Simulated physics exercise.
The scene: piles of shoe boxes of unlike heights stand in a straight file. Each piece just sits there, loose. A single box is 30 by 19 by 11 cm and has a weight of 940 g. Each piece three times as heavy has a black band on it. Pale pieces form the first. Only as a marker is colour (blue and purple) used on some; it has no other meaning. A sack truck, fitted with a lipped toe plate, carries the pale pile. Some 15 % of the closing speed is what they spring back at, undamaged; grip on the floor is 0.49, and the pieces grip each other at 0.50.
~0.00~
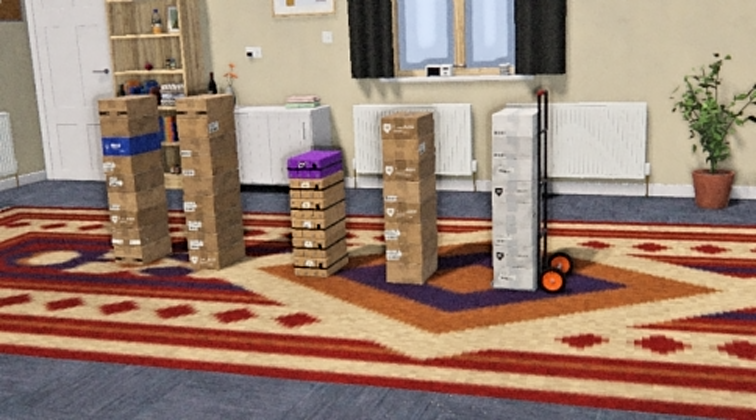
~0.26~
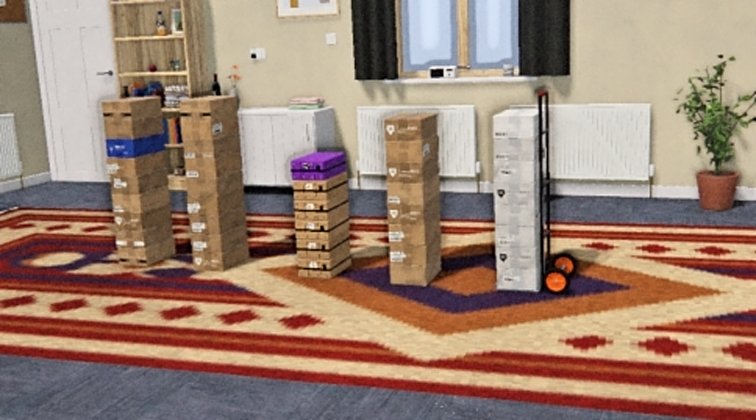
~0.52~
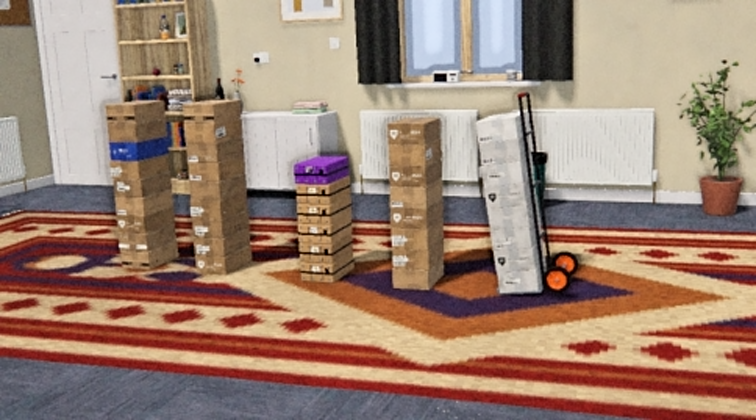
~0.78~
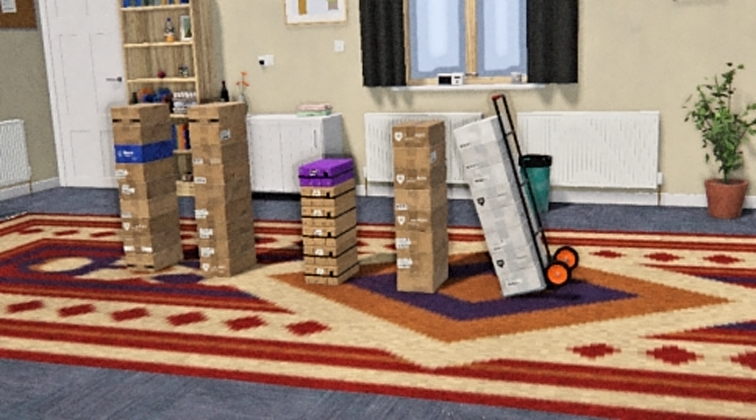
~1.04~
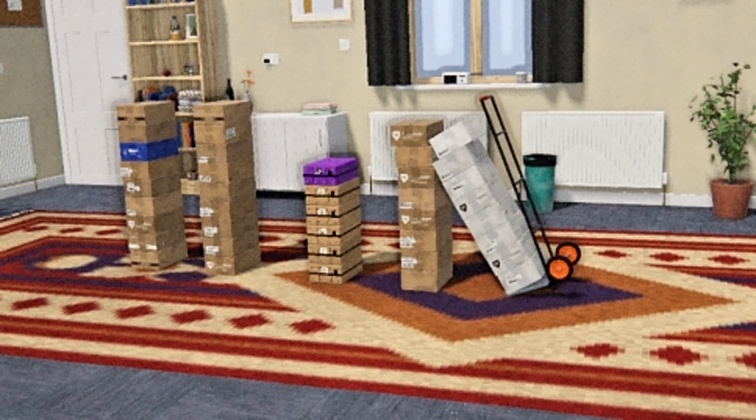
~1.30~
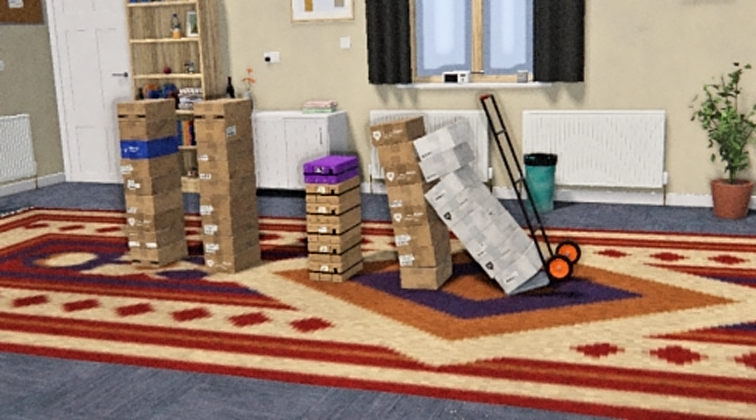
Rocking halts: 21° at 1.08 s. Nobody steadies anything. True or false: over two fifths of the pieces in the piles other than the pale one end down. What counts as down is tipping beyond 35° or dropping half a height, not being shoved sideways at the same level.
True.
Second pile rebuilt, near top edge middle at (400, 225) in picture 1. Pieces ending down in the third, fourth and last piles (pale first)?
Pile by pile that makes third 0, fourth 0, last 0.
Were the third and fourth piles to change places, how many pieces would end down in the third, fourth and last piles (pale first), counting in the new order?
Down per pile: Third 9, fourth 0, last 0.
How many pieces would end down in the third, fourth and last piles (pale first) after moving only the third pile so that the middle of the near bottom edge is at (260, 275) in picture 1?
Then, pile by pile: Third 0, fourth 0, last 0.
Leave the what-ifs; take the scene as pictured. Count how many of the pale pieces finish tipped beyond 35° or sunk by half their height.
Count: 8 pale pieces.
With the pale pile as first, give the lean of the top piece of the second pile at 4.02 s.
It leans some 10°.
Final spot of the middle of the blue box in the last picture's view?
Its middle finishes near pixel (7, 241) of the last picture.
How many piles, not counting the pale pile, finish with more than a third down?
4.
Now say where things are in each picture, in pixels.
In the first frame (places mark the middle of the side facing us), truck frame (539, 134) 0° forward; purple box (303, 169); blue box (146, 144); the rest undisturbed.
Truck frame (541, 135) 1° forward; blue box (150, 145), in the second frame.
Truck frame (525, 136) 7° forward, top of the pale pile leaning 7°; blue box (153, 149); the rest undisturbed, in the third frame.
Truck frame (505, 136) 16° forward, top of the pale pile leaning 16°; blue box (158, 151); the rest undisturbed, in the fourth frame.
Truck frame (495, 136) 21° forward, top of the pale pile leaning 29°; blue box (163, 149); 2 disturbed, none down, in the fifth frame.
Truck frame (495, 135) 21° forward, top of the pale pile leaning 25°; blue box (164, 147); purple box (320, 174); steepest lean 8°, the box at (396, 155); 7 disturbed, none down, in the sixth frame.
After 2.56 s, 8 of the pale pile down; 7 of the 32 other boxes down; purple box leaning 22°.
After 4.02 s, 8 of the pale pile down; 24 of the 32 other boxes down; blue box leaning 30°, 54 mm lower; purple box leaning 9°, 24 cm lower.
At rest (5.4 s), 8 of the pale pile down; 30 of the 32 other boxes down; blue box upside down; purple box leaning 9°, 24 cm lower. That is 94 per cent. As the last picture would show them, middles, blue box near (7, 241), purple box near (249, 209).
